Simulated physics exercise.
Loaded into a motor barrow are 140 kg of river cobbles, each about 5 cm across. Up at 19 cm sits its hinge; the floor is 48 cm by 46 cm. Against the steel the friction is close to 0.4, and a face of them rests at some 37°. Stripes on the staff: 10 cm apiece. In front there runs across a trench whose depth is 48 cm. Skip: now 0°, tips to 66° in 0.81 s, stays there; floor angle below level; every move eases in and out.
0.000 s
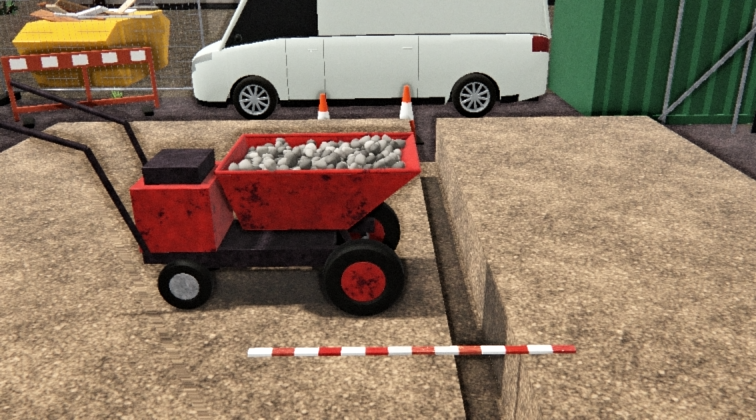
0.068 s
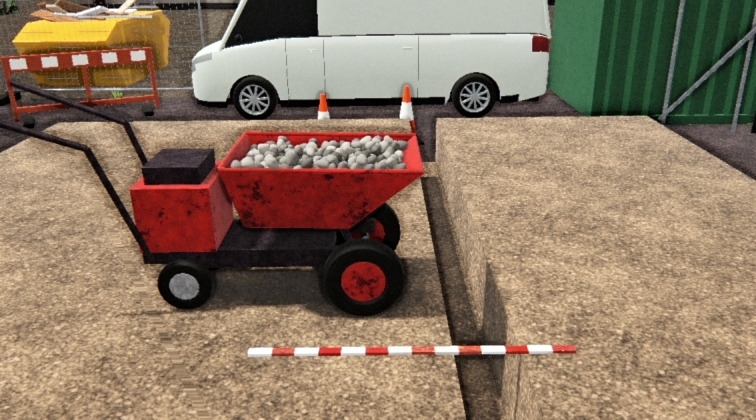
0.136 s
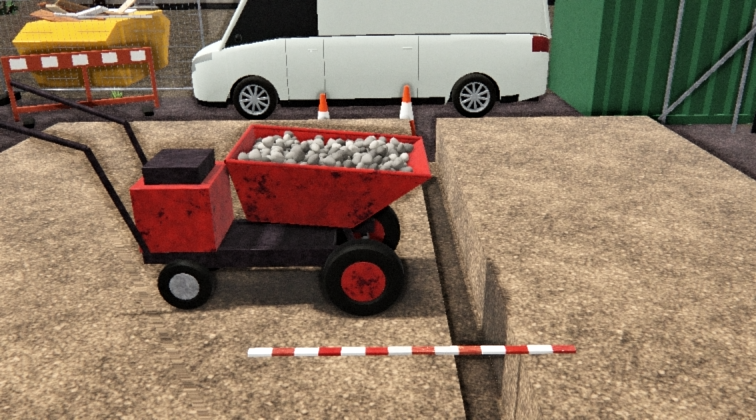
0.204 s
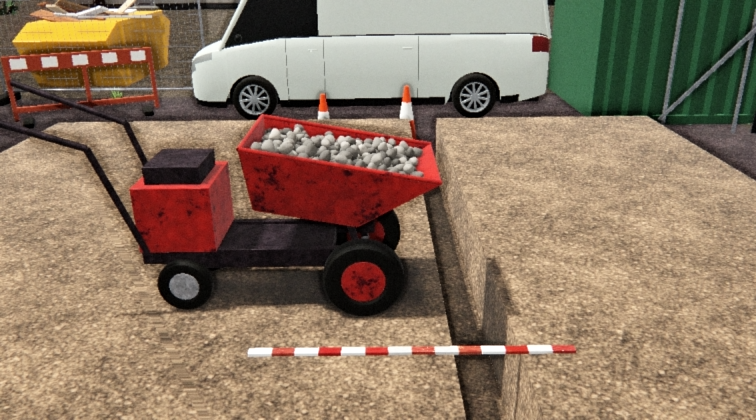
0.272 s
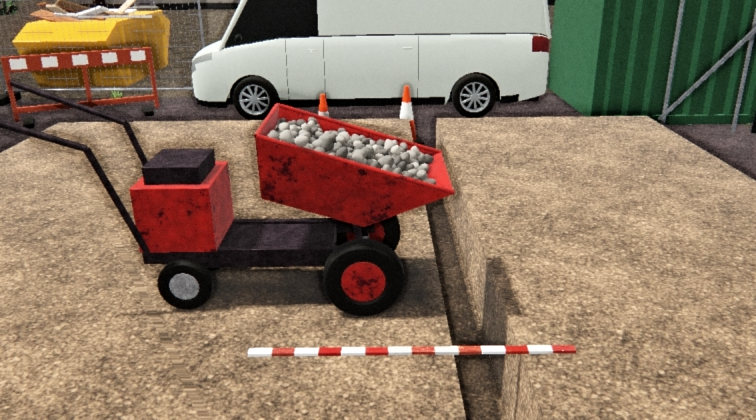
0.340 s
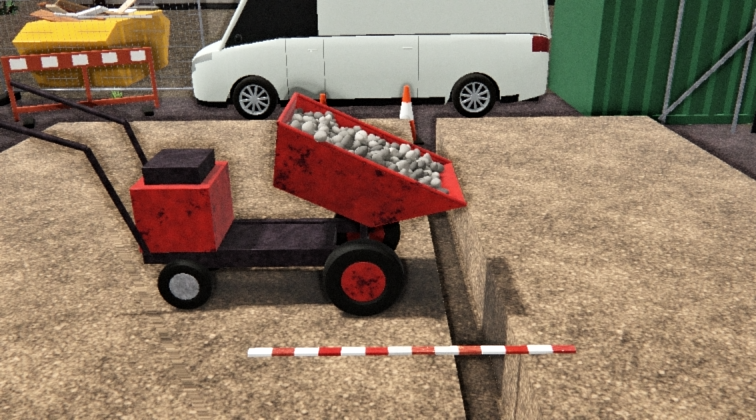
A white van stands behind a bare, tan dirt yard seen from the side and slightly above, with a yellow skip and barrier at left and a green container at right. A red motor barrow loaded with grey cobbles faces a narrow trench, near a red-and-white staff. The barrow stays put as its skip tilts steadily forward to the right, carrying the stones; the camera stays still.
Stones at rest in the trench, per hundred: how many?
Approx. 26 %.
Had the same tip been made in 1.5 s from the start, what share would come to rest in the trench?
It would be near 30 percent.
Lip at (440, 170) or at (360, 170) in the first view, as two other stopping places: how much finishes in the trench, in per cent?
I'd say some 15 per cent and some 85 per cent.
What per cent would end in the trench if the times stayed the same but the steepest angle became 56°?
It would come to about 35 percent.
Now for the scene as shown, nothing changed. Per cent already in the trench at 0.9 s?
Approx. 5 % of the load.
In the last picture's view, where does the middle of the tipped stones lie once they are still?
Middle at around (540, 281), I'd say.
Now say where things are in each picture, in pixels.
In the first picture, lip at (420, 171), floor tilted 0°, highest stones at (353, 147).
In the second picture, the skip is at 1°, its lip at (423, 172); the top of the load is at (344, 148); the stones move at 0.3 m/s on average.
In the third picture, the skip is at 5°, its lip at (431, 176); the top of the load is at (303, 144); the stones move at 0.6 m/s on average.
In the fourth picture, lip at (442, 183), floor tilted 10°, highest stones at (298, 138); the stones move at 0.8 m/s on average.
In the fifth picture, the skip is at 17°, its lip at (454, 193); the top of the load is at (297, 128); the stones move at 1.0 m/s on average.
In the sixth picture, the skip is at 25°, its lip at (466, 205); the top of the load is at (306, 119); the stones move at 1.1 m/s on average.
After 0.6 s the floor is at 56°; 100 % in the skip; the foremost stones are at (488, 230).
After 0.9 s the floor is at 66°; 64 % in the skip, 3 % in the trench, 32 % past the trench; the foremost stones are at (560, 280).
After 1.3 s the floor is at 66°; 19 % in the skip, 9 % in the trench, 72 % past the trench; the foremost stones are at (673, 269).
After 3.2 s the floor is at 66°; 0 % in the skip, 26 % in the trench, 74 % past the trench; the foremost stones are past the picture's edge.
